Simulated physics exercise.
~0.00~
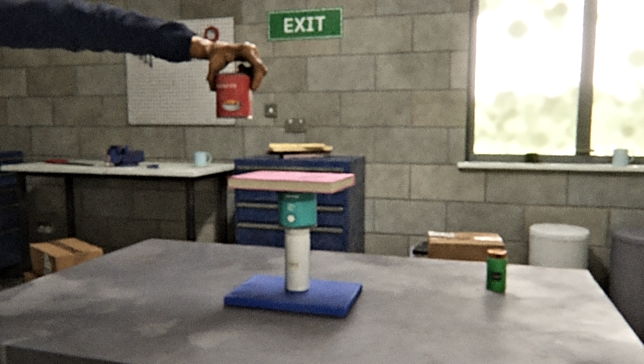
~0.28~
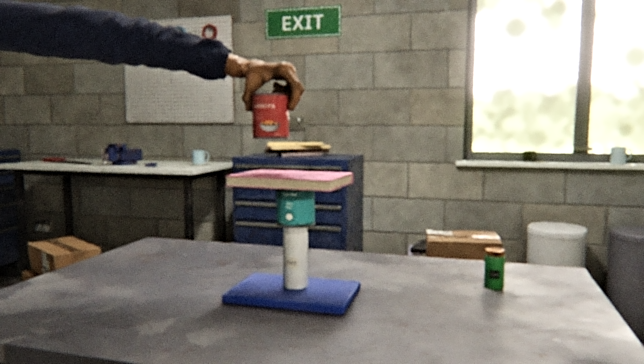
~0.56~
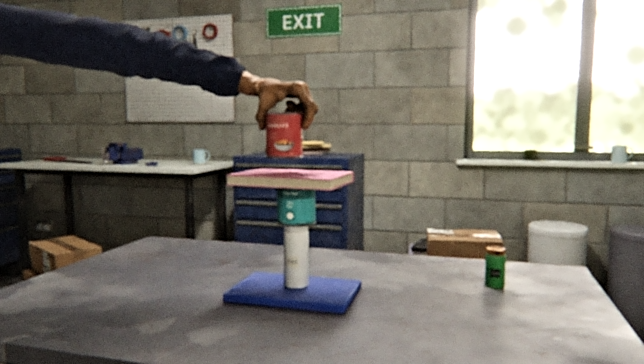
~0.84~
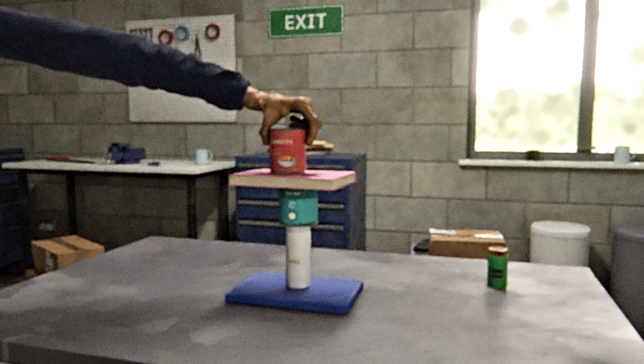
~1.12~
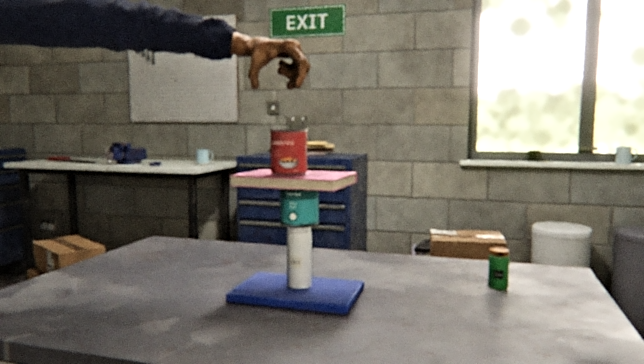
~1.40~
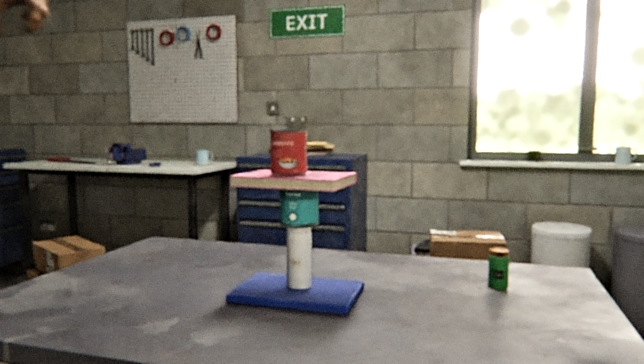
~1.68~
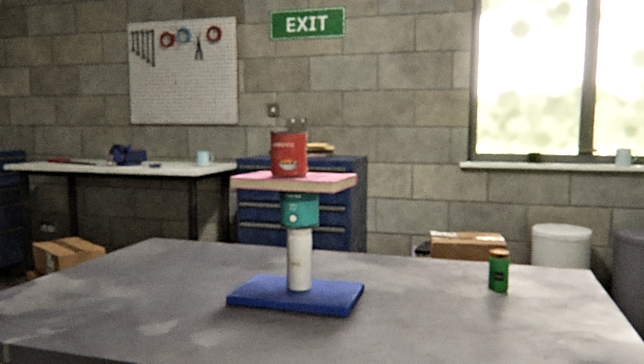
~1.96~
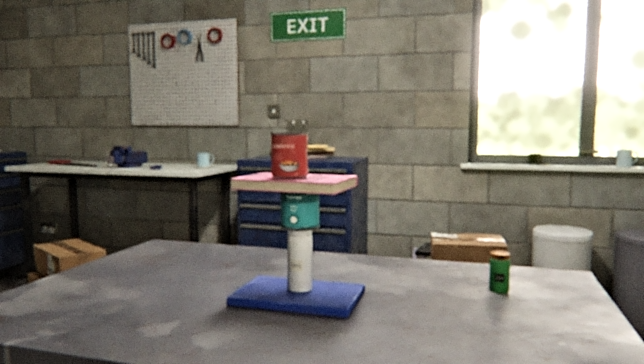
A red pot was lowered by a hand onto the pink book topping a narrow stack of a turquoise pot, a white jar and a blue tray, and once the hand let go and drew away, the whole tower stayed standing.
